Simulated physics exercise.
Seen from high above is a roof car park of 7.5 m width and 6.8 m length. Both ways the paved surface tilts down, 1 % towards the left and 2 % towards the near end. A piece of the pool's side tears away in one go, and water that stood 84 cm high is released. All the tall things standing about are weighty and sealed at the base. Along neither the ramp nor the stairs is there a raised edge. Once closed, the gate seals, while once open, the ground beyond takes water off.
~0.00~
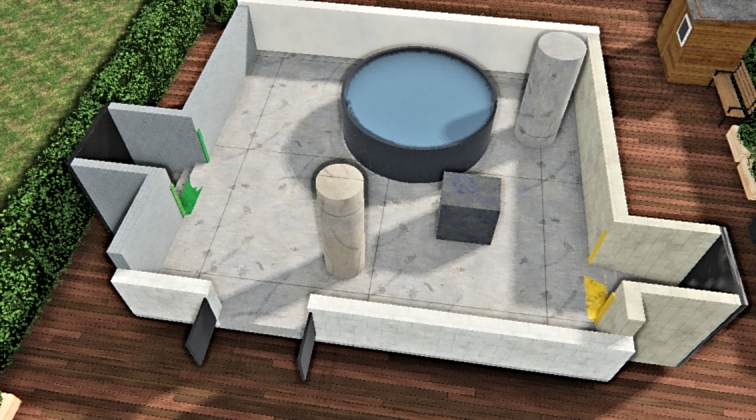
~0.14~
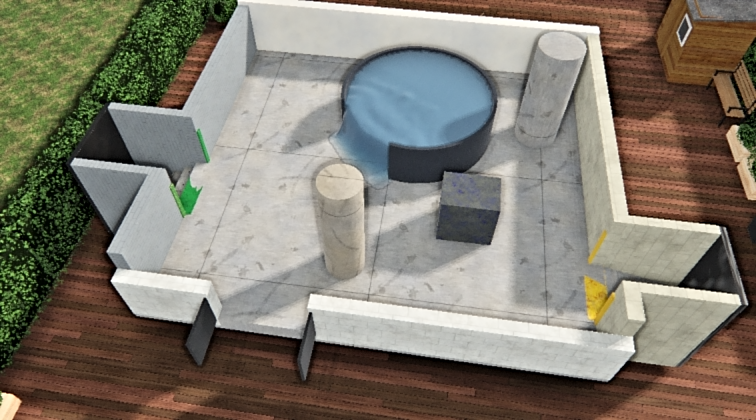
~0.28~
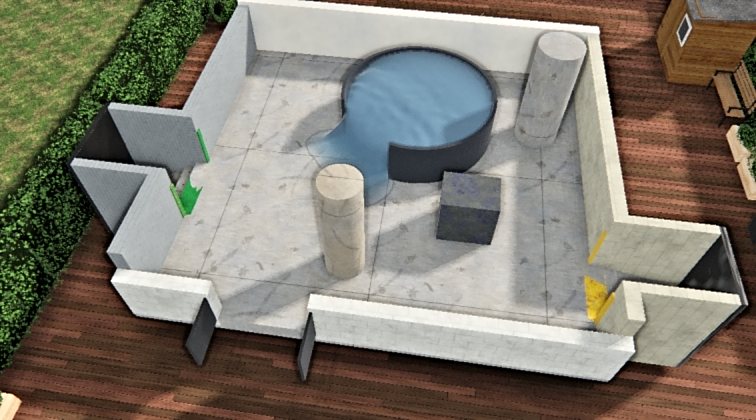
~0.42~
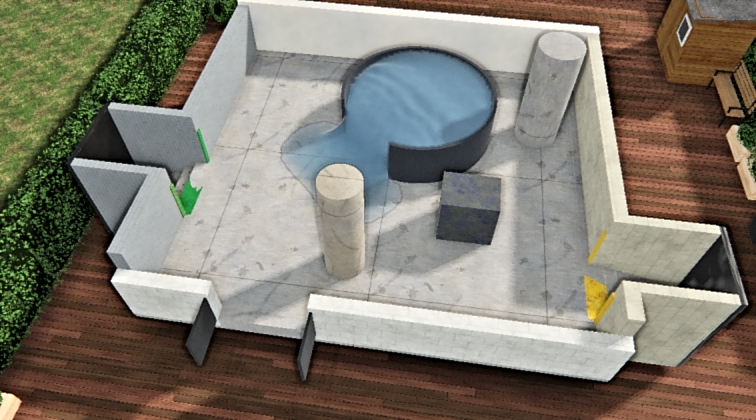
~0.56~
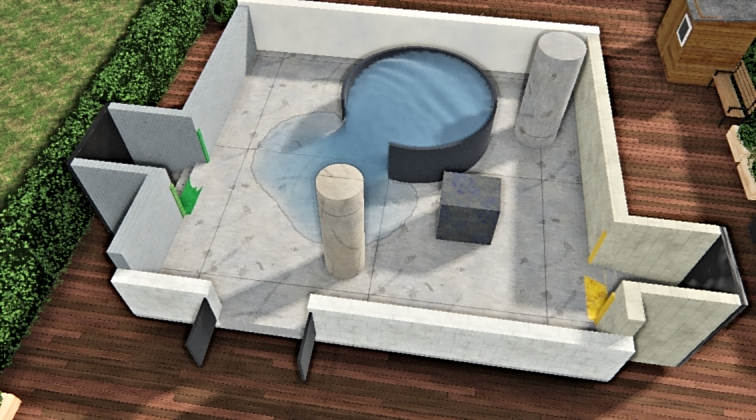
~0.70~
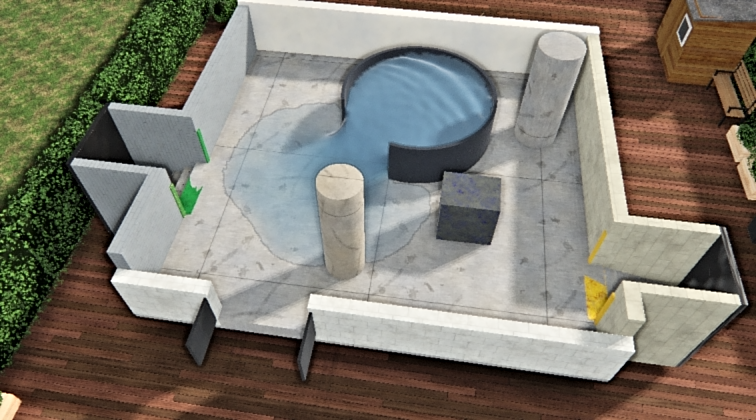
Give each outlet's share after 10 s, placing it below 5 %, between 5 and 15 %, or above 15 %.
Shares: Gate over 15 %, stair shaft (marked green) over 15 %, basement ramp (marked yellow) under 5 %.
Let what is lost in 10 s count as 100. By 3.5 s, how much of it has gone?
Fraction gone: About 35 %.
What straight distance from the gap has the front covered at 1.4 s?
Some 4.8 metres from the gap.
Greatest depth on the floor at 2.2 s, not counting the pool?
I'd put it at close to 60 cm.
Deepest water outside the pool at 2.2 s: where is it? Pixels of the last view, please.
About (169, 252).
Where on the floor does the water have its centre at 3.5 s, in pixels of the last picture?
Centre: Approx. (345, 171) px.
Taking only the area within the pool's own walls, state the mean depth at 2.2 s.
45 cm.
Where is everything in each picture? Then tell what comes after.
The pool at (419, 97) is whole and still, 84 cm deep, in the first frame.
Water pours out at (359, 148) and has run 0.9 m, to (390, 181); deepest outside 41 cm, 84 cm at the pool's back, in the second frame.
The front is at (367, 202), 1.2 m from the gap at (359, 149); 1.4 m2 of floor is under water; 84 cm left at the back of the pool, in the third frame.
Water pours out at (359, 150) and has run 1.6 m, to (347, 221); deepest outside 45 cm, 84 cm at the pool's back, in the fourth frame.
The front is at (317, 239), 2.1 m from the gap at (359, 150); 6.3 m2 of floor is under water; 83 cm left at the back of the pool, in the fifth frame.
The front is at (283, 254), 2.7 m from the gap at (359, 150); 9.2 m2 of floor is under water; 77 cm left at the back of the pool, in the sixth frame.
After 1.4 s water covers 40 % of the floor and is deepest (74 cm) near (150, 296); gone so far, the gate 0 %, the stair shaft (marked green) 1 %, the basement ramp (marked yellow) 0 %.
After 2.2 s water covers 40 % of the floor and is deepest (60 cm) near (169, 252); gone so far, the gate 3 %, the stair shaft (marked green) 5 %, the basement ramp (marked yellow) 0 %.
After 3.5 s water covers 55 % of the floor and is deepest (38 cm) near (150, 296); gone so far, the gate 11 %, the stair shaft (marked green) 11 %, the basement ramp (marked yellow) 0 %.
After 6.0 s water covers 65 % of the floor and is deepest (31 cm) near (150, 296); gone so far, the gate 22 %, the stair shaft (marked green) 21 %, the basement ramp (marked yellow) 0 %.
After 10.0 s water covers 75 % of the floor and is deepest (16 cm) near (150, 296); gone so far, the gate 32 %, the stair shaft (marked green) 28 %, the basement ramp (marked yellow) 1 %.
